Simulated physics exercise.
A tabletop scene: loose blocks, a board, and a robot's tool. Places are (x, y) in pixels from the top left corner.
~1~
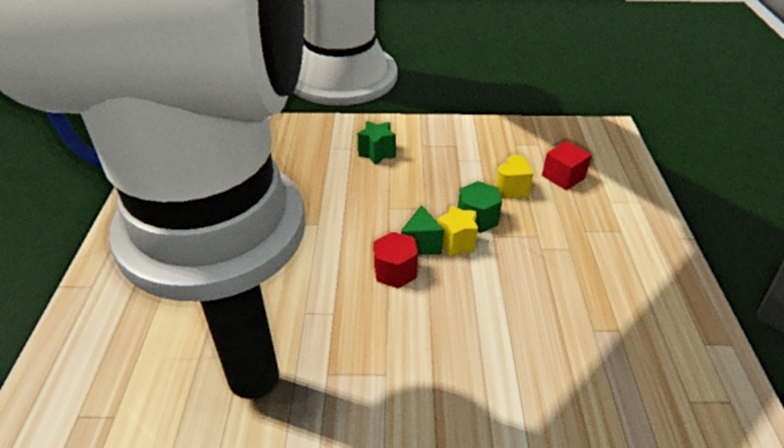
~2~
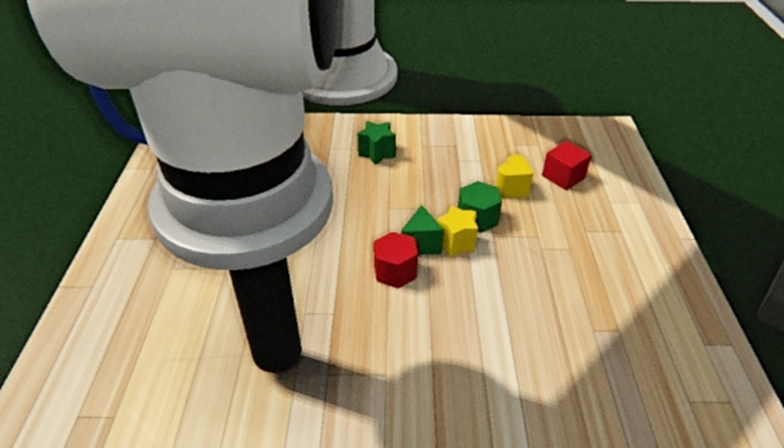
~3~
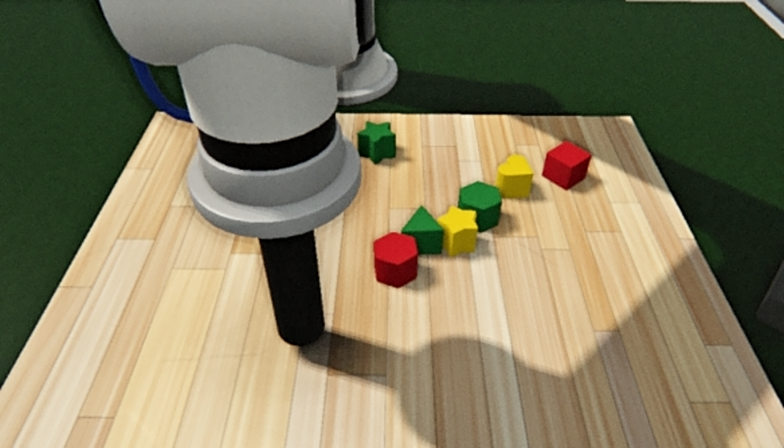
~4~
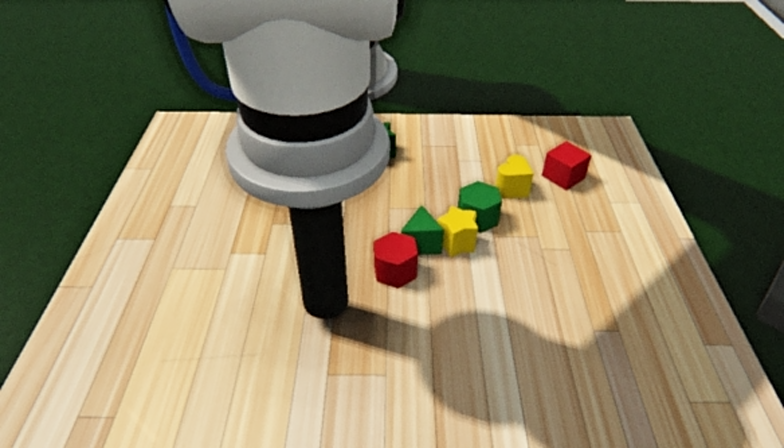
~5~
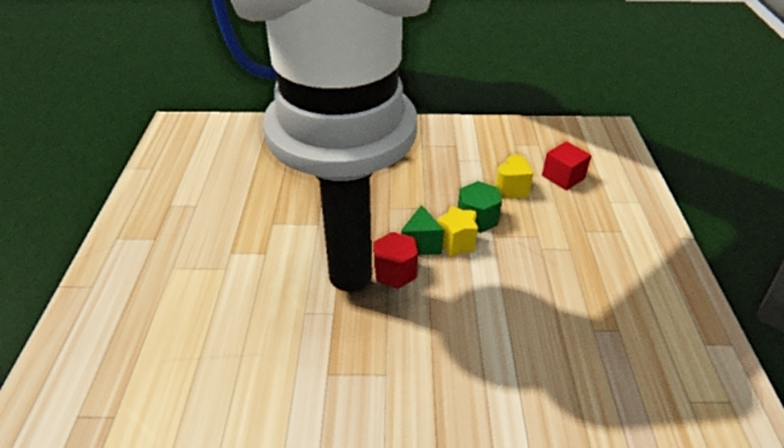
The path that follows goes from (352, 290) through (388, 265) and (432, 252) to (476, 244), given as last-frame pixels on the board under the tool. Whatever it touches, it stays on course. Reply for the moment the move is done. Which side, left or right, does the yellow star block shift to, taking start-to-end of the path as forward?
The yellow star block goes right.
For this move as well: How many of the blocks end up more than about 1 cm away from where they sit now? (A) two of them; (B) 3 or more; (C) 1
That would be B.
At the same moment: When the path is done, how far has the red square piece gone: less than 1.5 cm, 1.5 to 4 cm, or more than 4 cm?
Goes under 1.5 cm.
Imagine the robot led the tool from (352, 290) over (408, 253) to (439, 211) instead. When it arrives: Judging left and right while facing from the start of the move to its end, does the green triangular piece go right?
I expect not.
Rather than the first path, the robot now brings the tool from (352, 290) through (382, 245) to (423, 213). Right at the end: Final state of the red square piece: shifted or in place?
Once the tool is done, the red square piece remains in the old spot.
What follows on the original path. One third of the way, tool at (389, 251); red hexagonal block at (431, 237); green triangular piece at (425, 211), turned 20° clockwise.
Two thirds of the way, tool at (434, 237); red hexagonal block at (475, 238), turned 20° clockwise; green triangular piece at (431, 204); yellow star block at (494, 216), turned 20° anticlockwise; green hexagonal block at (484, 192), turned 15° anticlockwise.
At the end, tool at (478, 230); red hexagonal block at (508, 244), turned 70° clockwise; green triangular piece at (434, 203); yellow star block at (513, 214), turned 55° anticlockwise; green hexagonal block at (484, 192), turned 15° anticlockwise; red square piece still.
